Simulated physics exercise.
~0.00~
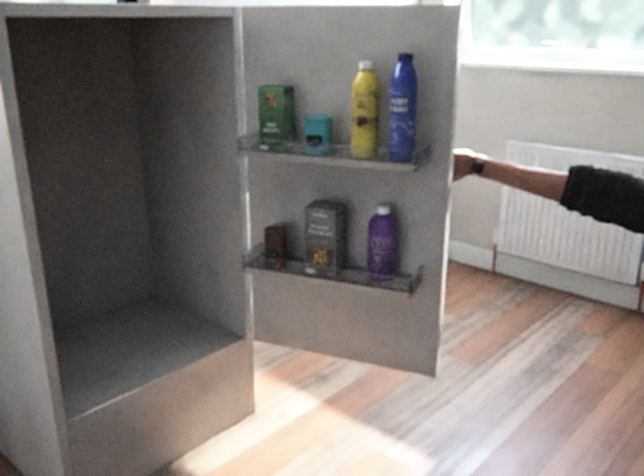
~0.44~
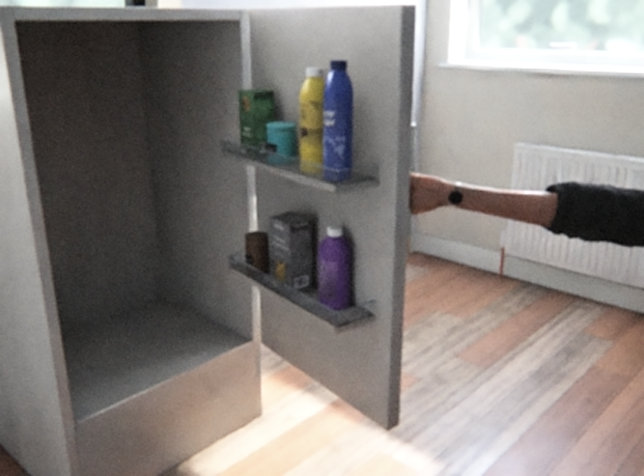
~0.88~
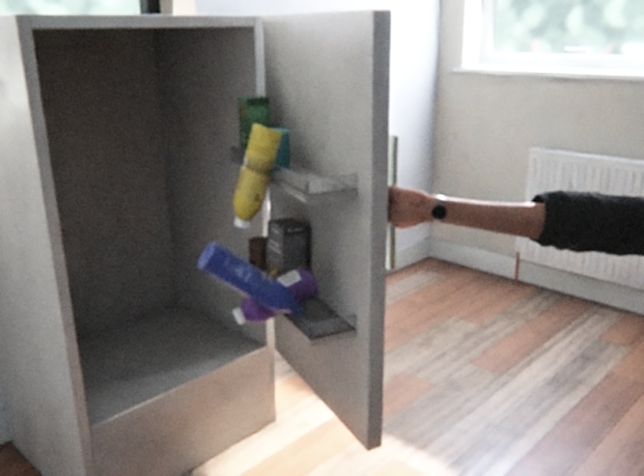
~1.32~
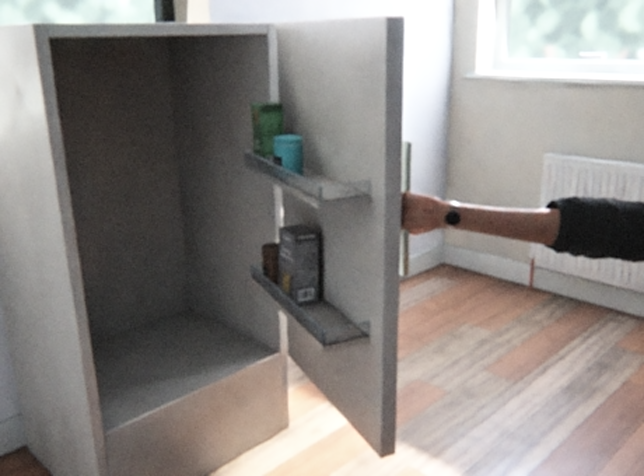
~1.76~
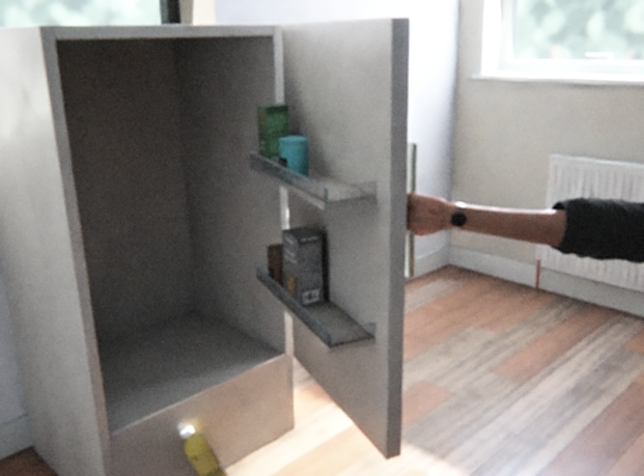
At the start, a grey fridge-like cabinet stands with its door wide open, two racks on the inside holding seven bottles, jars and cartons, while an outstretched arm grips the door's edge. The hand swings the door partway towards shut, with everything still upright. The door then halts, and the yellow and blue bottles pitch off the racks upside down as the purple bottle tips onto its side. All three drop out of sight. Finally, the yellow bottle pops back into view, leaning, low in front of the cabinet, while the two cartons and two jars remain on the racks.
